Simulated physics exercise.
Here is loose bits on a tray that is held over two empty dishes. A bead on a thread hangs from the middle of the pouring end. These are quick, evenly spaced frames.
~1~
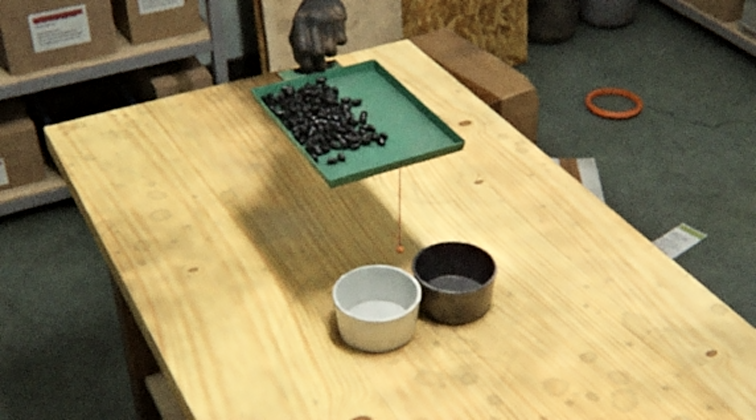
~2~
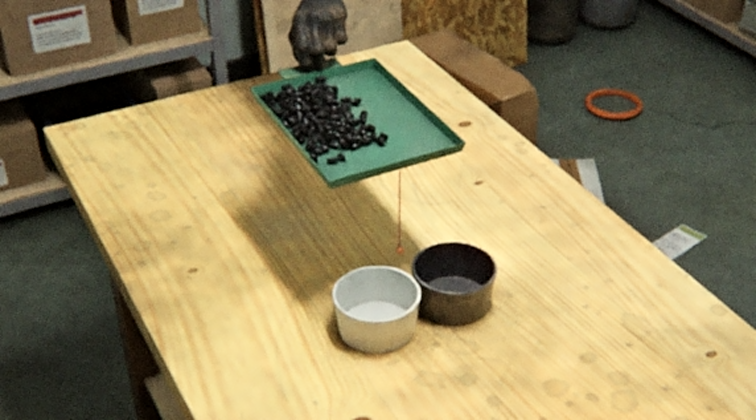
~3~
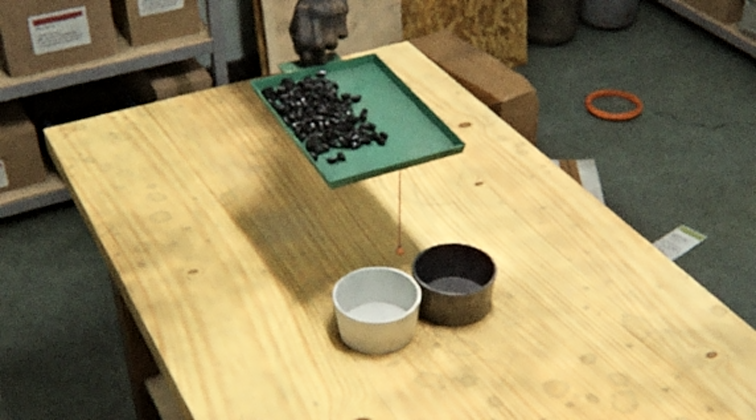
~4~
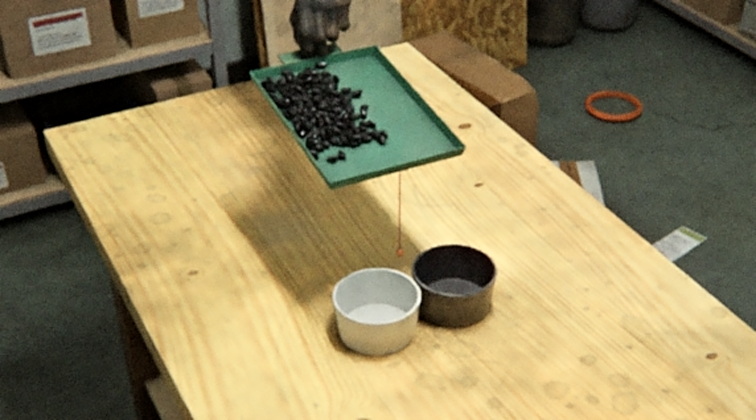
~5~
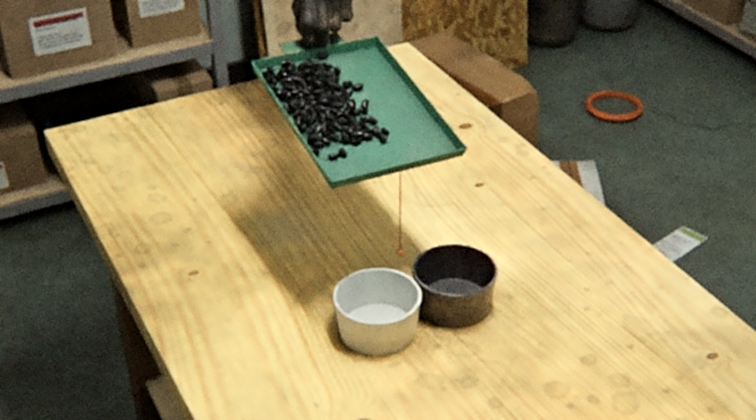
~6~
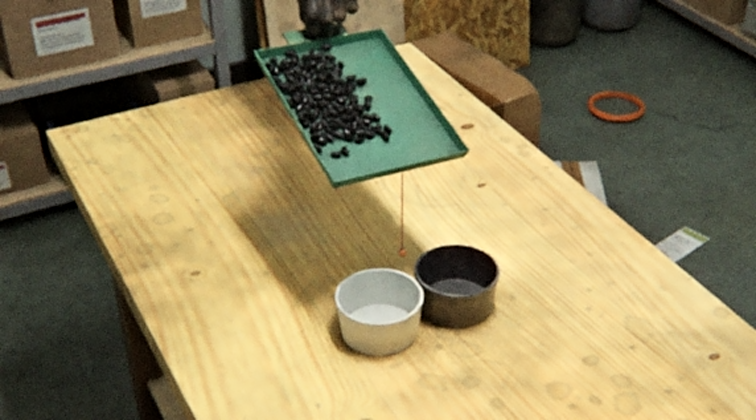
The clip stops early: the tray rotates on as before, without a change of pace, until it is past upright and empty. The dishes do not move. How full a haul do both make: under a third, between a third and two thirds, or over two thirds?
In the dishes lies more than two thirds of it.
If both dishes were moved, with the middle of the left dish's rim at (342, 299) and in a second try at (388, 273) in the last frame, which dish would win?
The first try: The dish on the right. The second: The right dish.
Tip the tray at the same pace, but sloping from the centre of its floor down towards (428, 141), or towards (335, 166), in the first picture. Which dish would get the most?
First the dish on the right, then the left one.
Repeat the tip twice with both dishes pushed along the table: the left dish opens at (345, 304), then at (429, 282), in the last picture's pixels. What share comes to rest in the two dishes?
In turn 40 and 70 in a hundred.
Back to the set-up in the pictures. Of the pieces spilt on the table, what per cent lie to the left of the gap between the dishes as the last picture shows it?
About 10 per cent.
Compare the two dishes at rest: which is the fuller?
That is right.
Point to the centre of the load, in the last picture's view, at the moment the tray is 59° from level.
Roughly at (403, 134).
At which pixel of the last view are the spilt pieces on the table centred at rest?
Near (521, 307).
Just after the last frame, tray tipped steeply; almost all on the tray; just a few in the air.
A moment on, tray tipped right over; roughly two thirds on the tray; about a tenth in the right dish; just a few outside both; roughly a quarter in the air.
Further on, tray tipped past a quarter turn; about a tenth in the left dish; roughly two thirds in the right dish; roughly a quarter outside both.
When it is over, tray tipped past a quarter turn; about a tenth in the left dish; roughly two thirds in the right dish; roughly a quarter outside both.
